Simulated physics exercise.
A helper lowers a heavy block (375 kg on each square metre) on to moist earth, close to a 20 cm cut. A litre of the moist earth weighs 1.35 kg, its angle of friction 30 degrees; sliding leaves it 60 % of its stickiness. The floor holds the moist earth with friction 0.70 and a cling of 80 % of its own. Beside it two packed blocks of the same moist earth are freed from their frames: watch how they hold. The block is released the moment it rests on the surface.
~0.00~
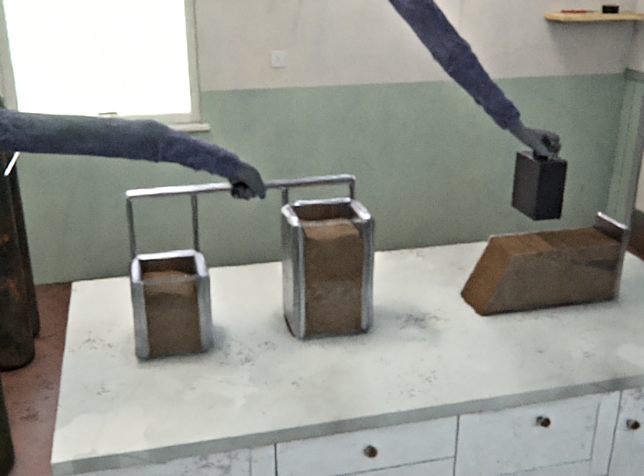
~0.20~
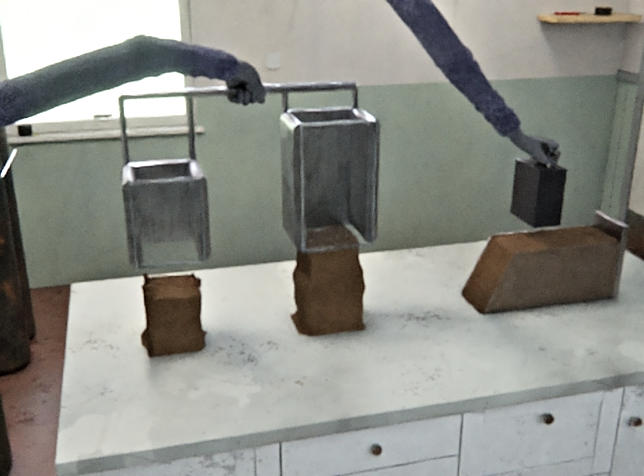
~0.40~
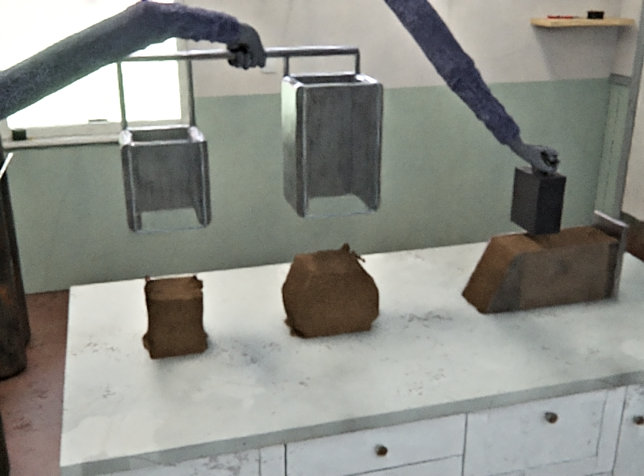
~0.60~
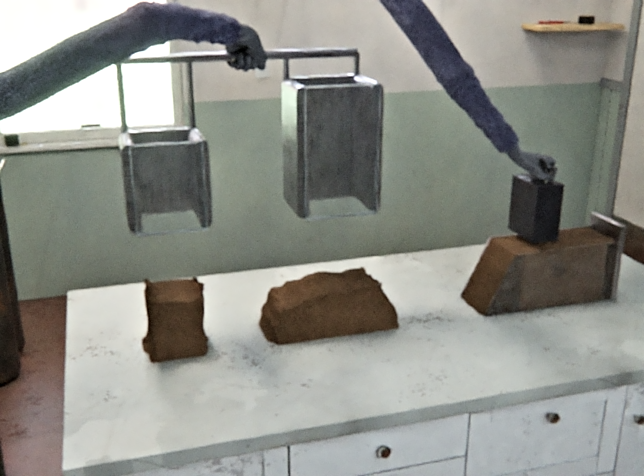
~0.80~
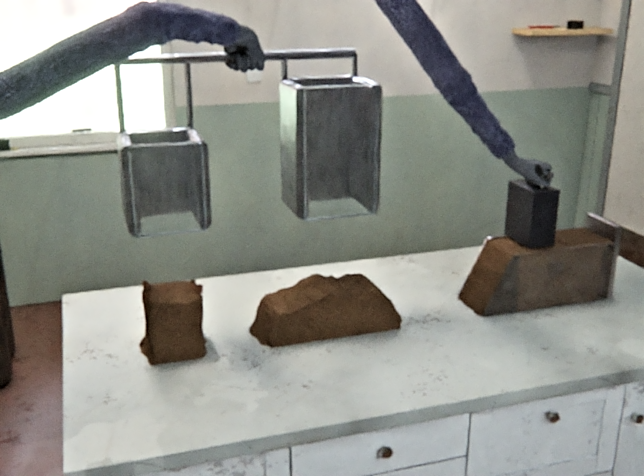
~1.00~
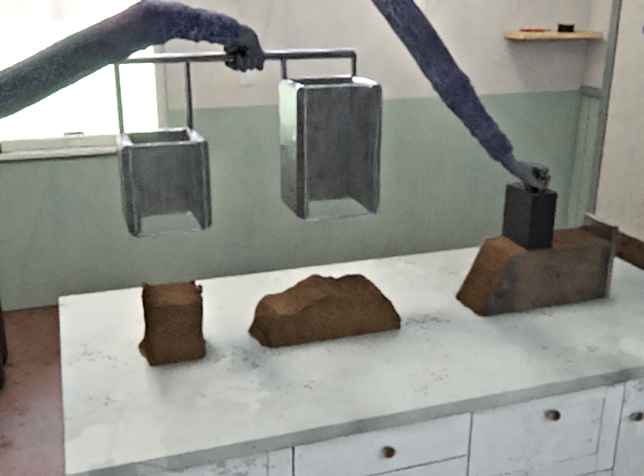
The taller of two brown earth blocks slumped into a low mound after a hand lifted two joined metal molds off them, while another hand lowered a dark block onto the earth at right.
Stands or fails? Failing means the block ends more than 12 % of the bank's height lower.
It collapses.
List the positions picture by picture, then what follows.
Highest point of the moist earth at (600, 246); test blocks 19 cm, 31 cm high (left to right), in the first frame.
Highest point of the moist earth at (600, 244); test blocks 19 cm, 29 cm high (left to right), in the second frame.
Highest point of the moist earth at (600, 244); test blocks 19 cm, 22 cm high (left to right), in the third frame.
Highest point of the moist earth at (599, 245); test blocks 19 cm, 15 cm high (left to right), in the fourth frame.
Highest point of the moist earth at (595, 245); test blocks 19 cm, 15 cm high (left to right), in the fifth frame.
Highest point of the moist earth at (592, 244); test blocks 19 cm, 15 cm high (left to right), in the sixth frame.
By 1.15 s, the block is down by 7 % of the bank's height and leans 2 degrees.
By 1.33 s, the block is down by 16 % of the bank's height and leans 6 degrees.
By 1.52 s, the block is down by 27 % of the bank's height and leans 13 degrees.
By 1.70 s, the block is down by 34 % of the bank's height and leans 21 degrees.
By 2.20 s, at the end, the block is down by 46 % of the bank's height and leans 41 degrees.
